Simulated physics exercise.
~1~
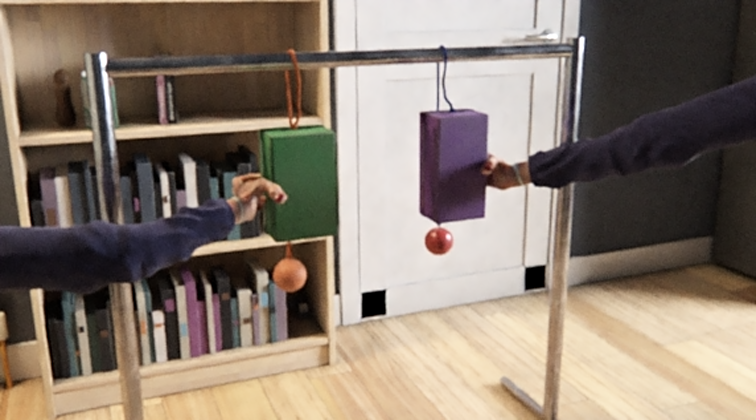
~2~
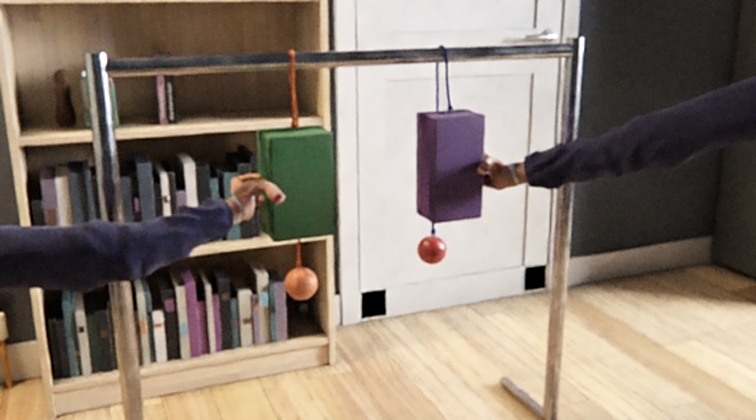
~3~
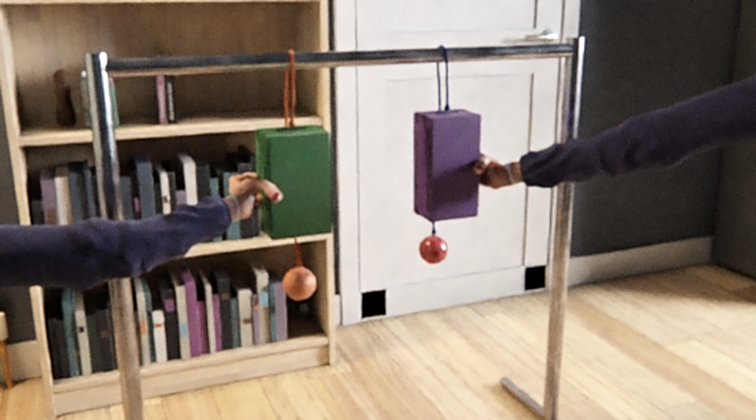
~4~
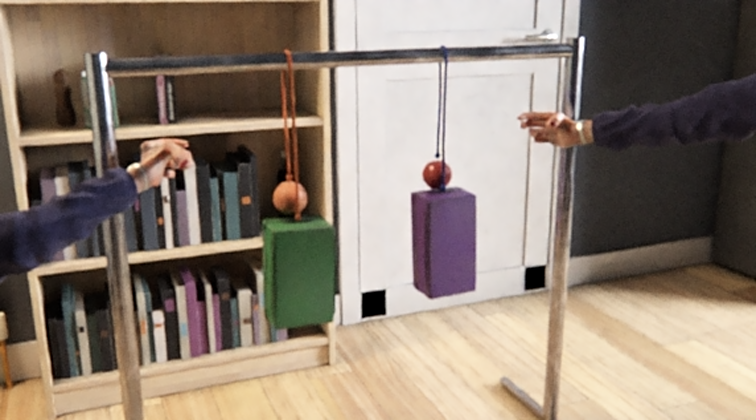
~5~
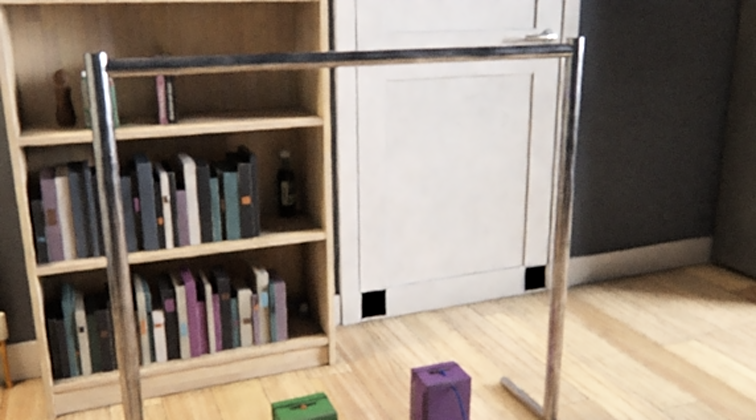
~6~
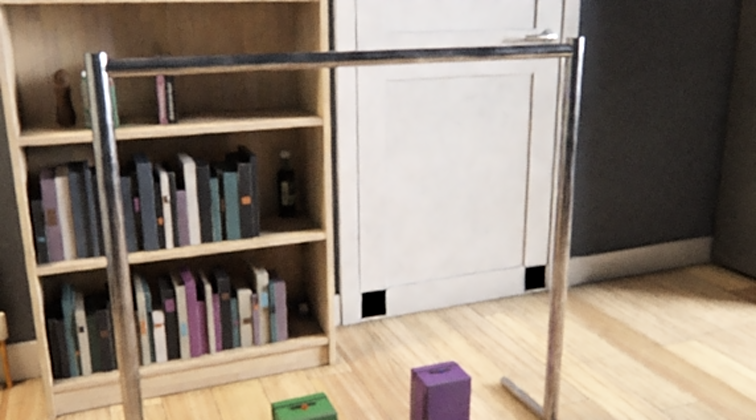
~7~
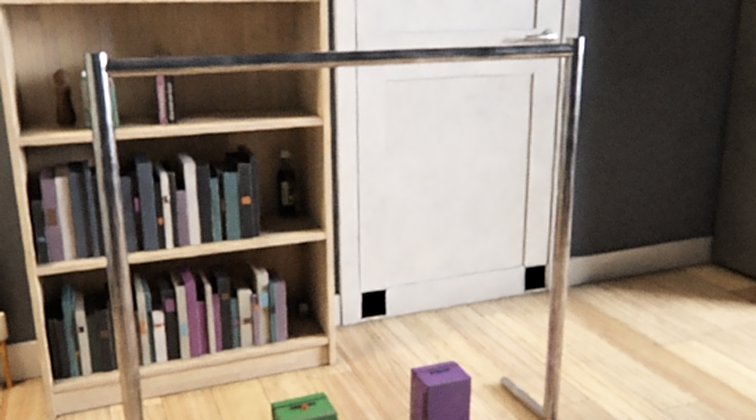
Two boxes, a green one on the left and a purple one on the right, hang from a metal rail in a room with a wooden floor, seen from the front, with a bookshelf and a white door behind. Each hangs on a cord over the rail, with a small ball below, orange under the green and red under the purple. Two dark-sleeved hands steady the boxes, which barely shift. The hands let go and draw back, and both boxes drop while the balls rise above them. Both cords leave the rail, and the boxes end at rest on the floor, the rail bare.
